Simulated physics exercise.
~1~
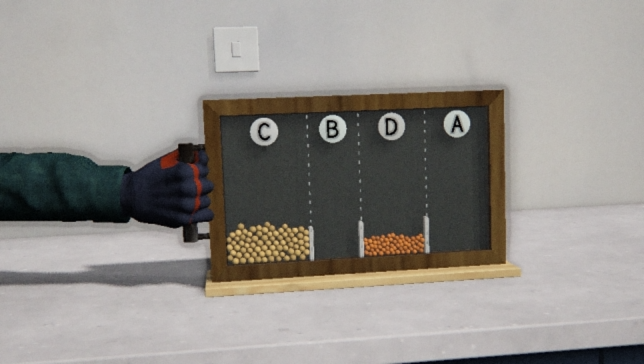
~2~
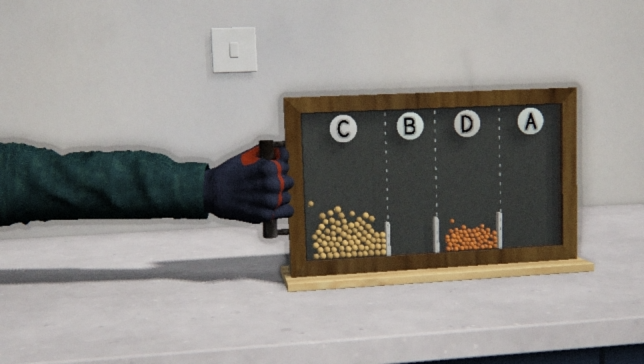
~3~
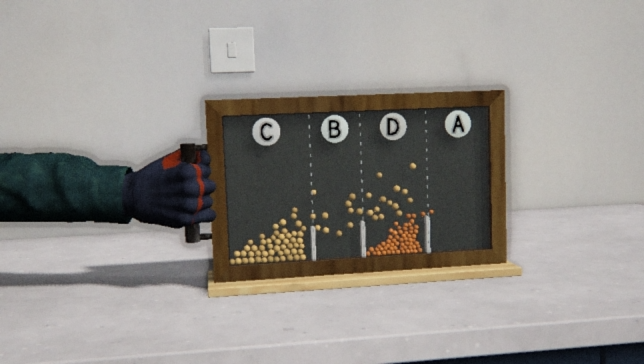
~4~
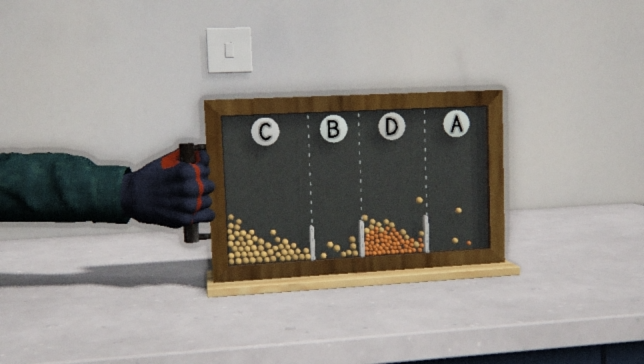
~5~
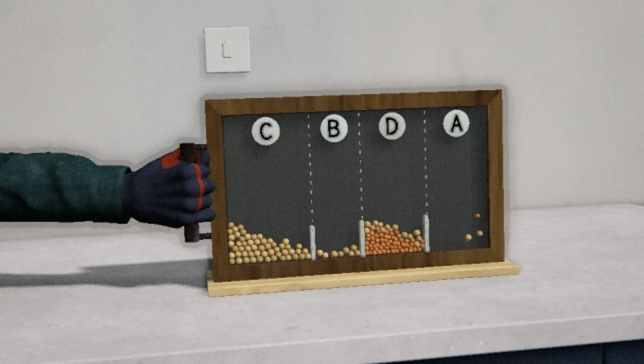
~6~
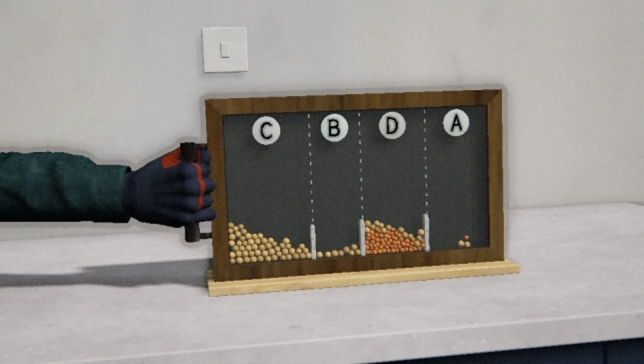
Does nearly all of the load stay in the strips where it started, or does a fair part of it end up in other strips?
A fair part of it ends up in other strips, as a middling share of the beads crosses the dividers. Most of the load still stays in the strips where it started.
